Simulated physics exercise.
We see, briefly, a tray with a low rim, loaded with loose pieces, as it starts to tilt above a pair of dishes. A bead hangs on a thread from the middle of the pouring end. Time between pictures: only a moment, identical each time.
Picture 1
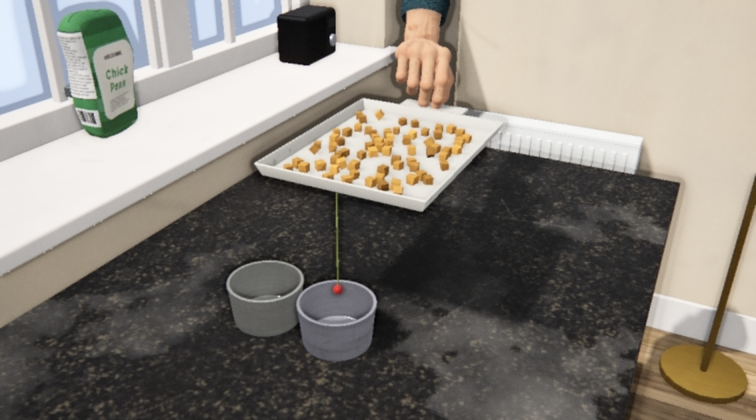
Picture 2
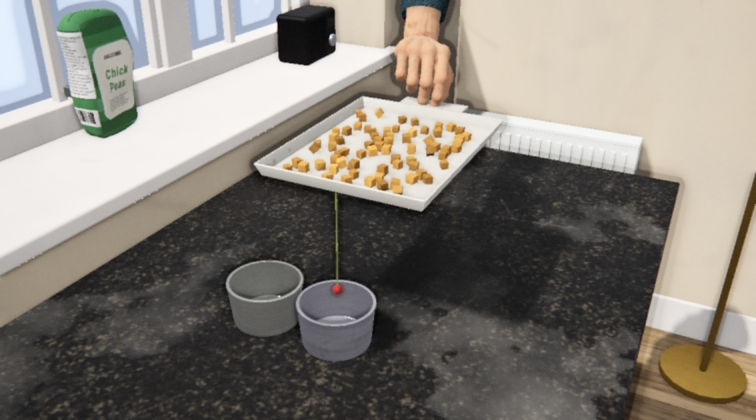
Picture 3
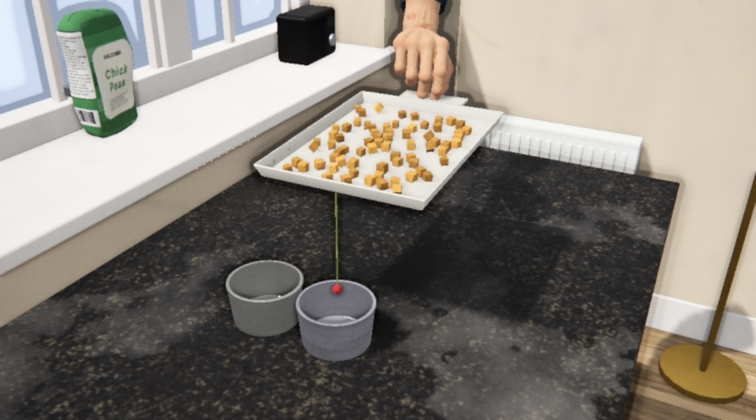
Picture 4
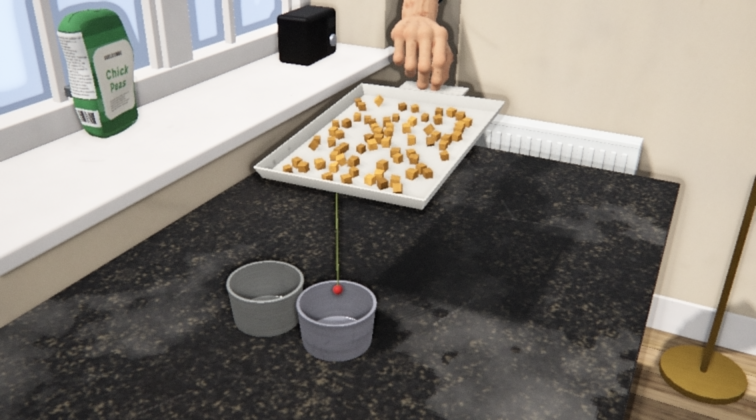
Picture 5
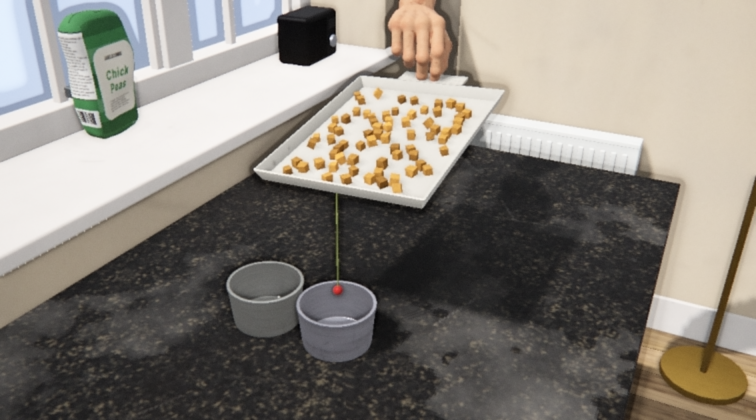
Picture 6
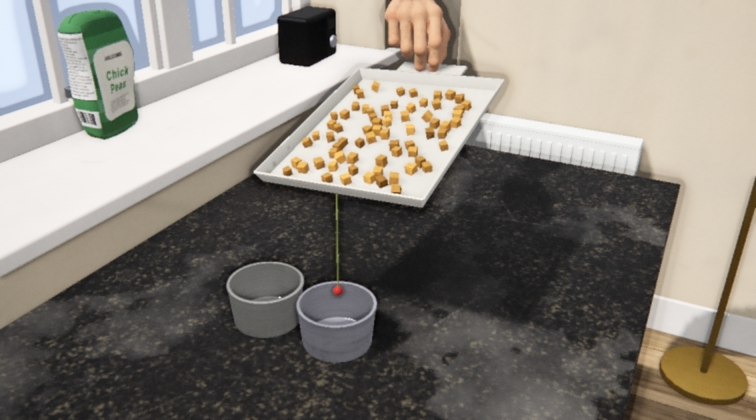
A hand held a white tray of small golden-brown cubes above two gray dishes on a dark counter, then slowly raised its far end, tilting it slightly as the cubes shifted a little.
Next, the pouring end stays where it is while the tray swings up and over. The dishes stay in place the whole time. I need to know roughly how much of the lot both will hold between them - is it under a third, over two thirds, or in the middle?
Most likely the dishes are going to collect a middle share, one to two thirds of the load.
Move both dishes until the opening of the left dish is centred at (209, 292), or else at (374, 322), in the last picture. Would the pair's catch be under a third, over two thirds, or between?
First place: The middle third. Second place: Below one third.
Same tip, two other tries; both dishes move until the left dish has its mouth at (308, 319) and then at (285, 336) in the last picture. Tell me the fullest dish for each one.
In turn: The dish on the left; the left dish.
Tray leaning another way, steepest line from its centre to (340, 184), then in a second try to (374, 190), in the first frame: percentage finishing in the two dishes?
20 % and 0 %.
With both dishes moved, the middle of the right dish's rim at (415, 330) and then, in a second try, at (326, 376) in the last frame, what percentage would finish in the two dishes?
The first position comes out at 10 per cent, the other at 10 per cent.
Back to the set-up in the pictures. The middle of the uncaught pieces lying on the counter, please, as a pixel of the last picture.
Near (252, 381).
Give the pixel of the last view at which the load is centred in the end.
Once nothing moves, the middle sits near (260, 323).
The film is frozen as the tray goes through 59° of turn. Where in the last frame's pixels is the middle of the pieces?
Centre estimate: (313, 170).
Shortly afterwards, tray tipped steeply; the bulk on the tray; a little in the air.
Next, tray tipped right over; near half on the tray; a little in the left dish; a little outside both; near a quarter in the air.
Some moments later, tray tipped past a quarter turn; a little in the right dish; near half in the left dish; near half outside both.
In the end, tray tipped past a quarter turn; a little in the right dish; near half in the left dish; near half outside both.
